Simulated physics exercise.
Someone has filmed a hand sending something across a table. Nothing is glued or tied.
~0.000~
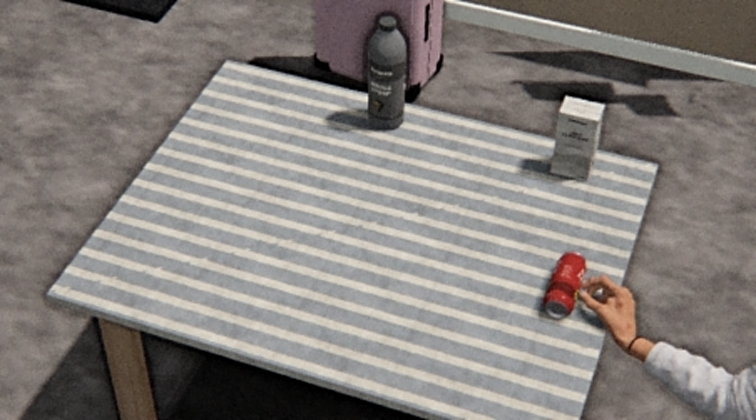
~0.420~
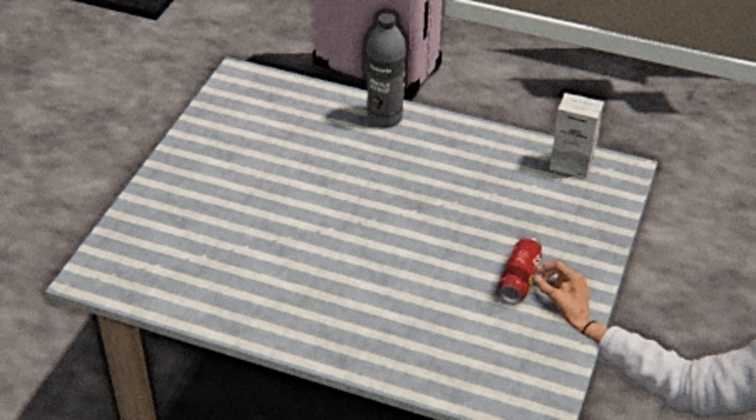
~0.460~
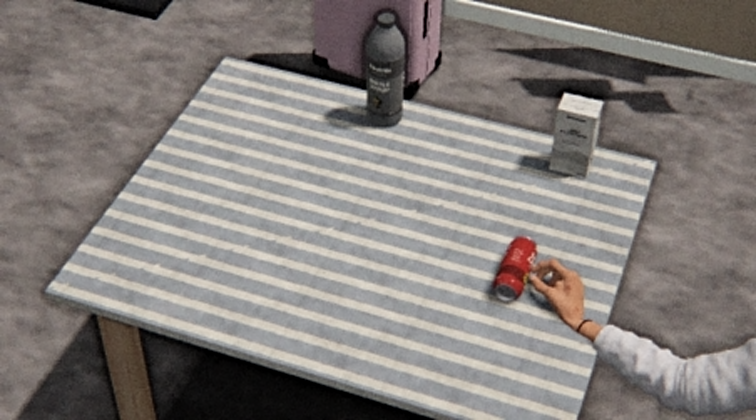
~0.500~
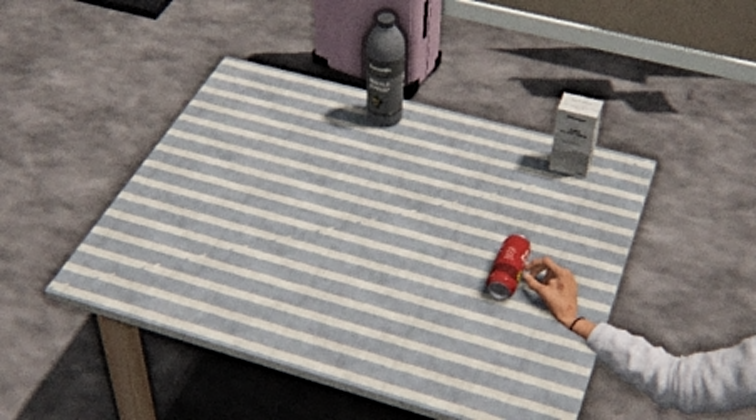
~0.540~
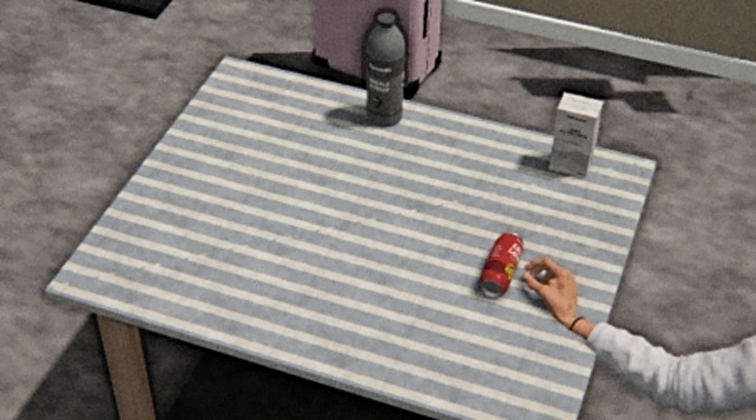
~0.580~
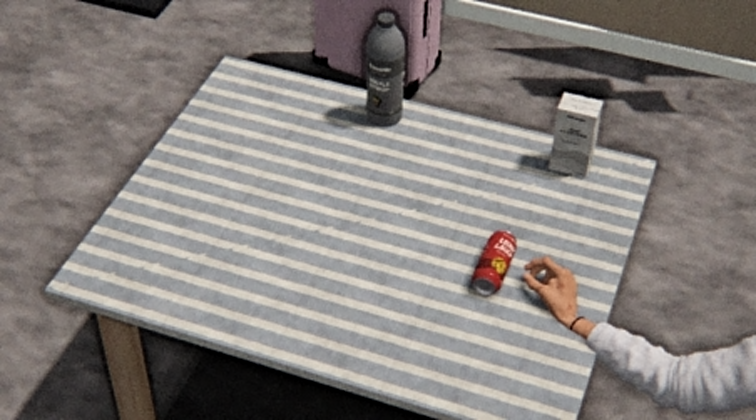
A hand in a white sleeve reaches in from the right over a table with a blue-grey and white striped top, seen from above at an angle on a grey floor. A red can lies on its side by the fingers, with a dark bottle and a white box farther back and a pink suitcase behind. The hand pushes the can leftward, then stays put while the can rolls slowly left, away from the fingertips.
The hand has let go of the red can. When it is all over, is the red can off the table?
The red can remains on top.
Around 0.68 s, red can displaced about its own width near (478, 258).
Around 0.88 s, red can displaced well along near (451, 251).
Around 1.08 s, red can displaced well along near (429, 245).
Around 1.38 s, red can displaced well along near (407, 239).
Finally (2.1 s), moved from the start, red can. Final places as the last picture's camera would see them, red can near (397, 236).
